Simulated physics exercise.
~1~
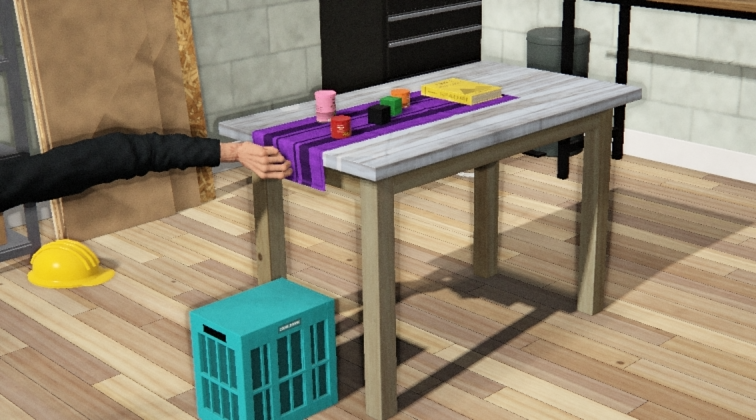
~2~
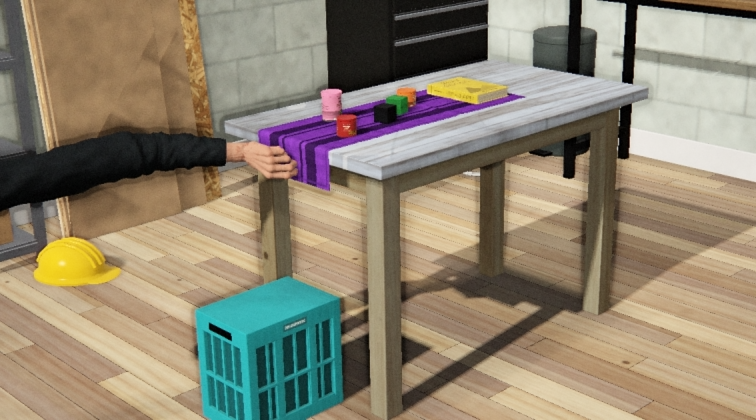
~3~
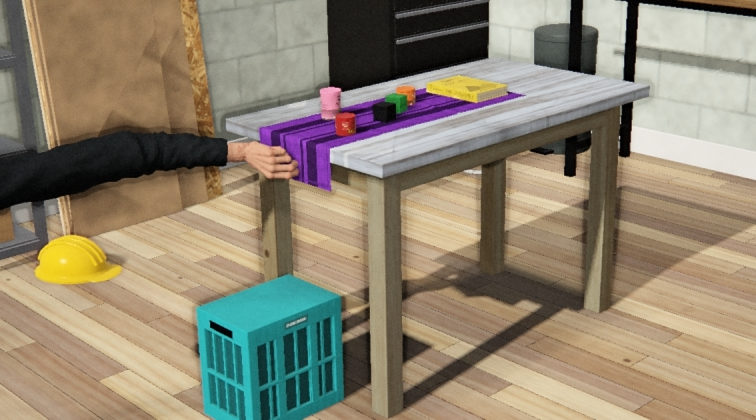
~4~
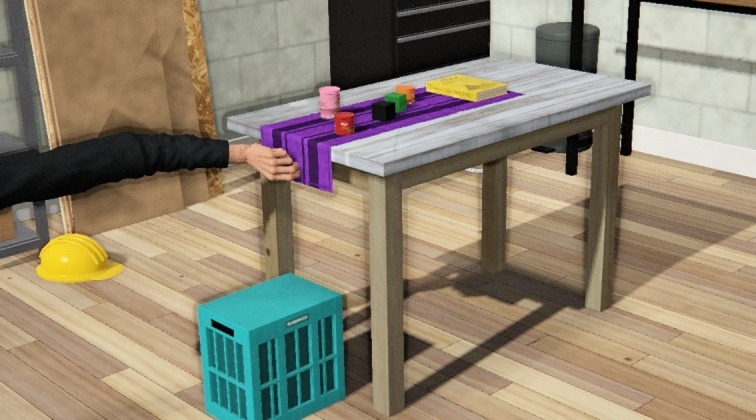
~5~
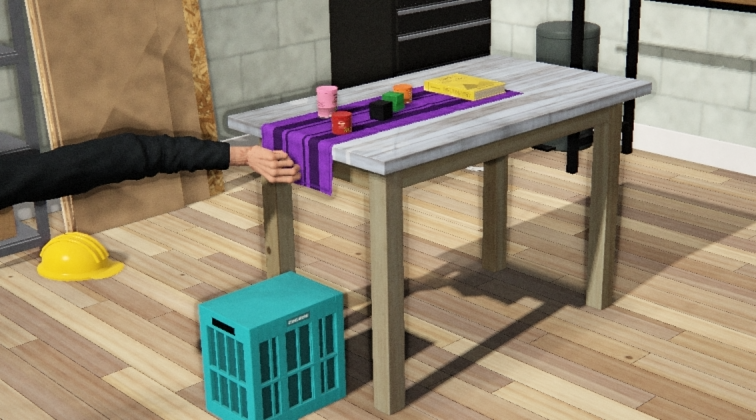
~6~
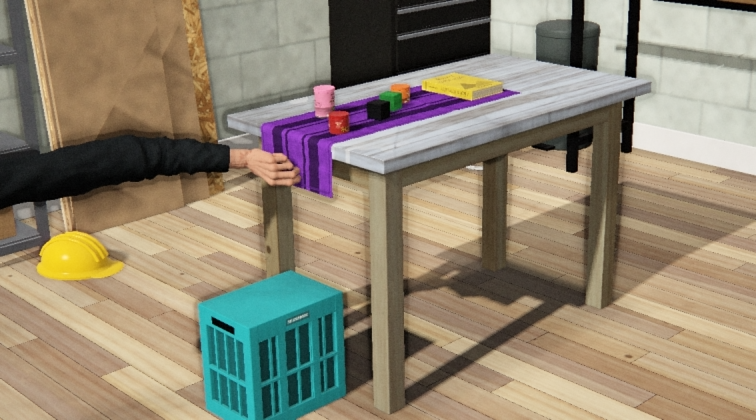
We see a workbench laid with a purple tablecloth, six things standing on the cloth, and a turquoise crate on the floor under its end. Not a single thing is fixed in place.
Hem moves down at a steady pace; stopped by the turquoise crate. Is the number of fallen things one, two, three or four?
The tally of dropped things is three.
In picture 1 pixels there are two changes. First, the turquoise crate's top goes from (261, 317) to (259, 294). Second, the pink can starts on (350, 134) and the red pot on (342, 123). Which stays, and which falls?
Result: Pink can gone, red pot gone.
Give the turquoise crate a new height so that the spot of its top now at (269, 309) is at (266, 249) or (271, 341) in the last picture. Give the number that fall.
1 and 4.
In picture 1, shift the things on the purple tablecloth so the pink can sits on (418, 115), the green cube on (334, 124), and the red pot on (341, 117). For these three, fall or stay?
The pink can stays put, the green cube topples down, and the red pot topples down.
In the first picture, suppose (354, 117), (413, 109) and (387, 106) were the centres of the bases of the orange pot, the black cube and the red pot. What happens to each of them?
Here's the result: The orange pot leaves the top, the black cube remains in place and the red pot remains in place.
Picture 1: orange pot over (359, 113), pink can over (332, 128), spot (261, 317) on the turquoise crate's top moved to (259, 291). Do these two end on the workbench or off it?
Orange pot: Safe; pink can: Lost.
Early on, hem near (298, 250); red pot gone.
Midway, hem on the crate; red pot, pink can and black cube gone.
Finally, hem on the crate; red pot, pink can and black cube gone. It carries off three.
